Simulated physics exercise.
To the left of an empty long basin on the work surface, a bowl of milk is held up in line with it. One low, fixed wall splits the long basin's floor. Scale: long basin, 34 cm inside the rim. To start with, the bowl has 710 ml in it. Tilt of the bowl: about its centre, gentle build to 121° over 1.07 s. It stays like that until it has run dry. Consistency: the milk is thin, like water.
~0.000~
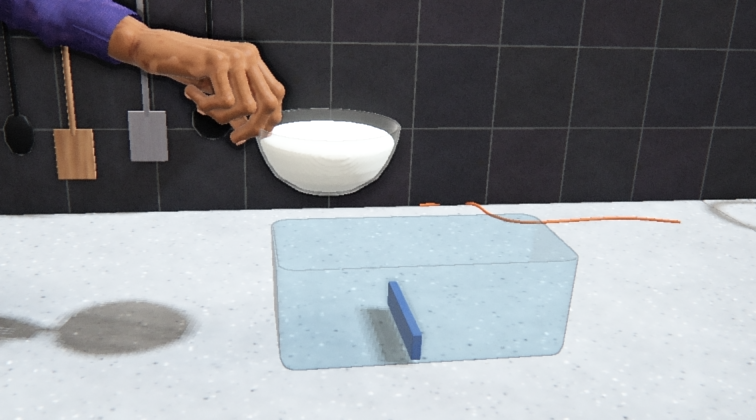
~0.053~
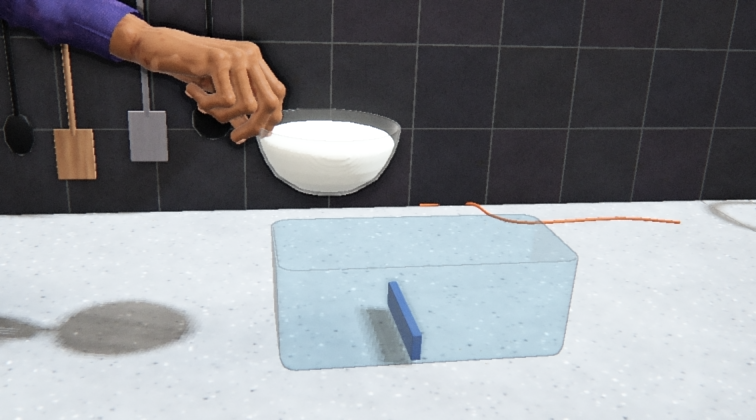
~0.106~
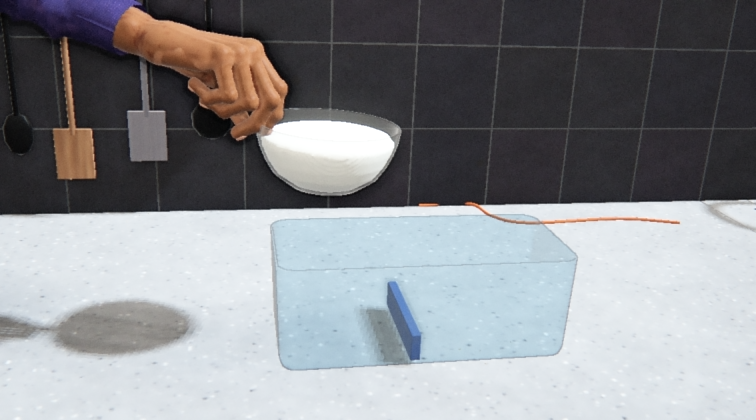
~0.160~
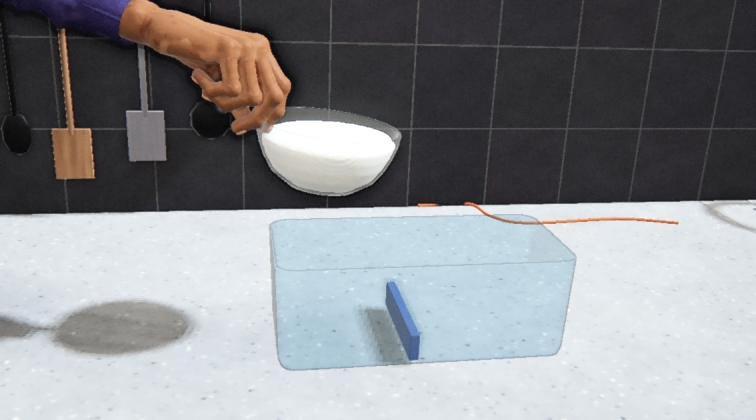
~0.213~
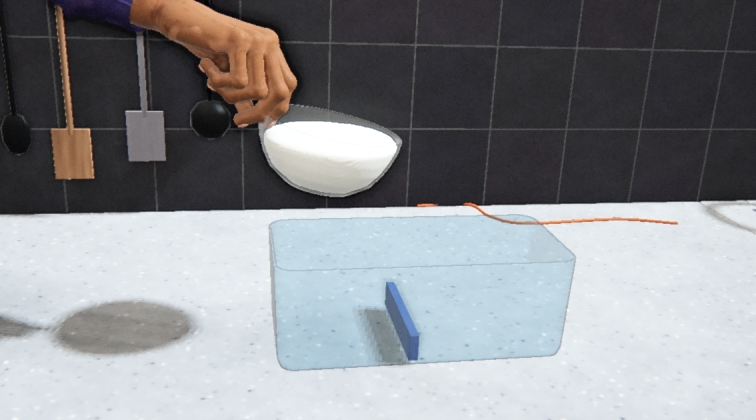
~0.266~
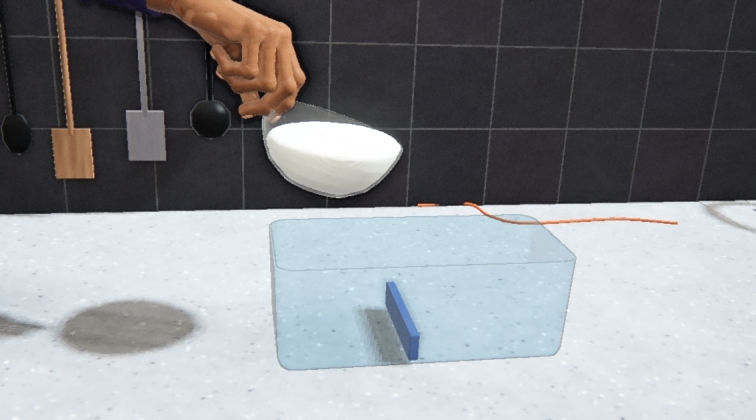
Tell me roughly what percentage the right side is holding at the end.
At the end it holds about 76 per cent.
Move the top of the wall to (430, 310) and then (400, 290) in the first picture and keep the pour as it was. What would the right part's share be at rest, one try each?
Respectively close to 55 and 80 %.
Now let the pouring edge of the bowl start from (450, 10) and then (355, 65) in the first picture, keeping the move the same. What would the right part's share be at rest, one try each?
Near 85 in a hundred on the first go and near 55 in a hundred on the second.
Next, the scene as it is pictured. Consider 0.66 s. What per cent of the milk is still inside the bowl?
Roughly 22 %.
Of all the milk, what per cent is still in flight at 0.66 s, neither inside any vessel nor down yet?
My guess is roughly 28 %.
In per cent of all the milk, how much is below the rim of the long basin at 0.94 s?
My estimate is about 100 percent.
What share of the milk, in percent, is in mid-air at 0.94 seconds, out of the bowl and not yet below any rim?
0 per cent or so.
After 0.66 s the tilt is 82° and 21 per cent is still to pour, 1 is left of the wall and 50 right of it.
After 0.94 s the tilt is 117° and 0 per cent is still to pour, 24 is left of the wall and 76 right of it.
After 1.24 s the tilt is 121° and 0 per cent is still to pour, 23 is left of the wall and 76 right of it.
After 1.57 s the tilt is 121° and 0 per cent is still to pour, 24 is left of the wall and 75 right of it.
In the end 24 per cent lies left of the wall, 76 right of it and 0 outside.
